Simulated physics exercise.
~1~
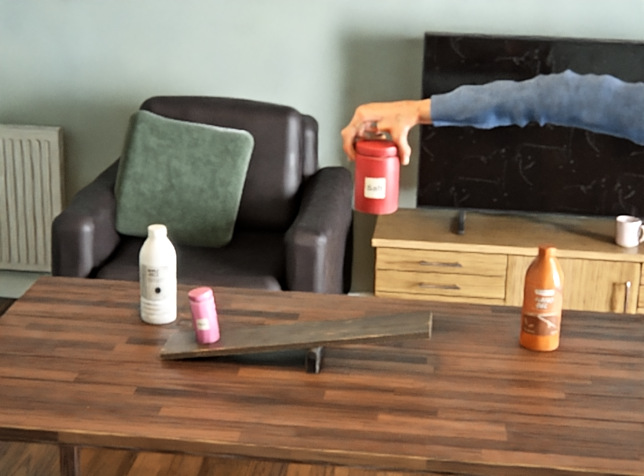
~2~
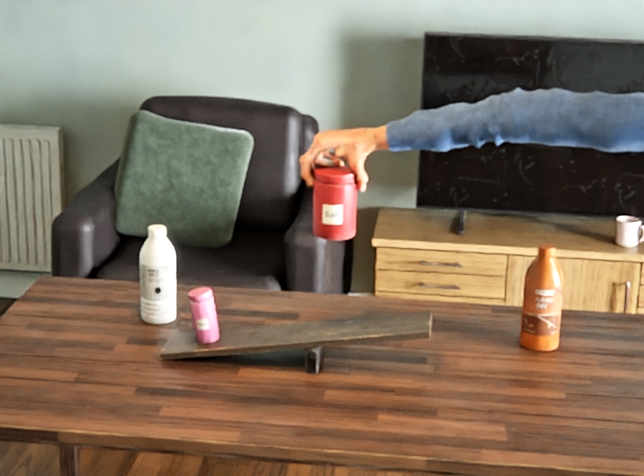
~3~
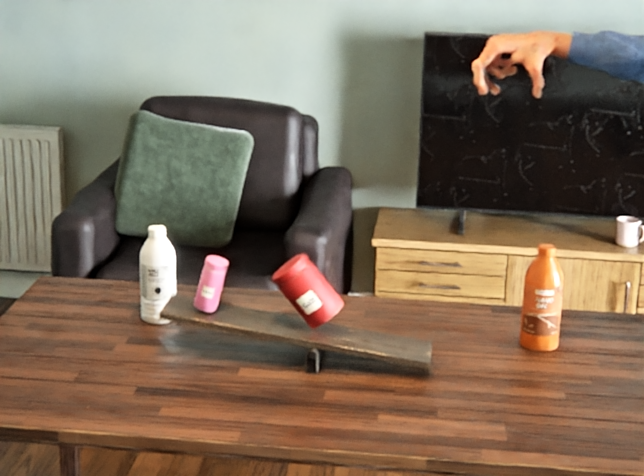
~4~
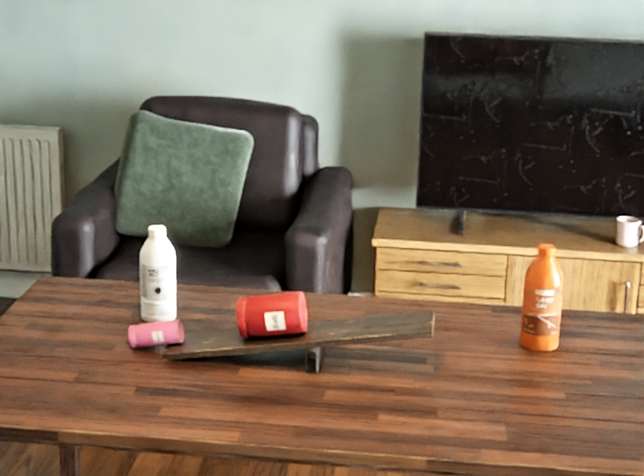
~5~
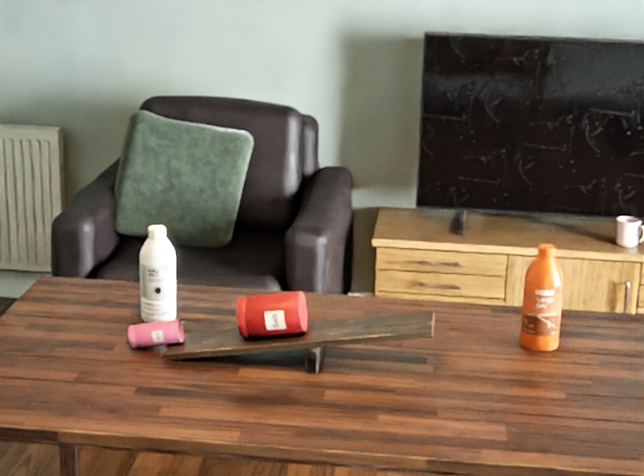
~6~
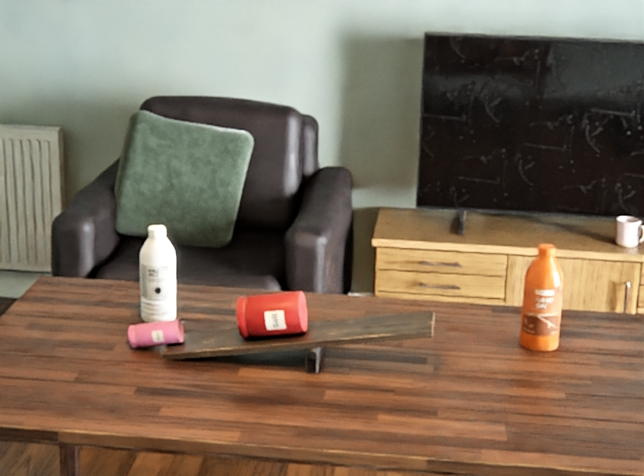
Red jar dropped by a hand onto a see-saw, tipping the plank and toppling beside a fallen pink shaker before the plank tilts back.
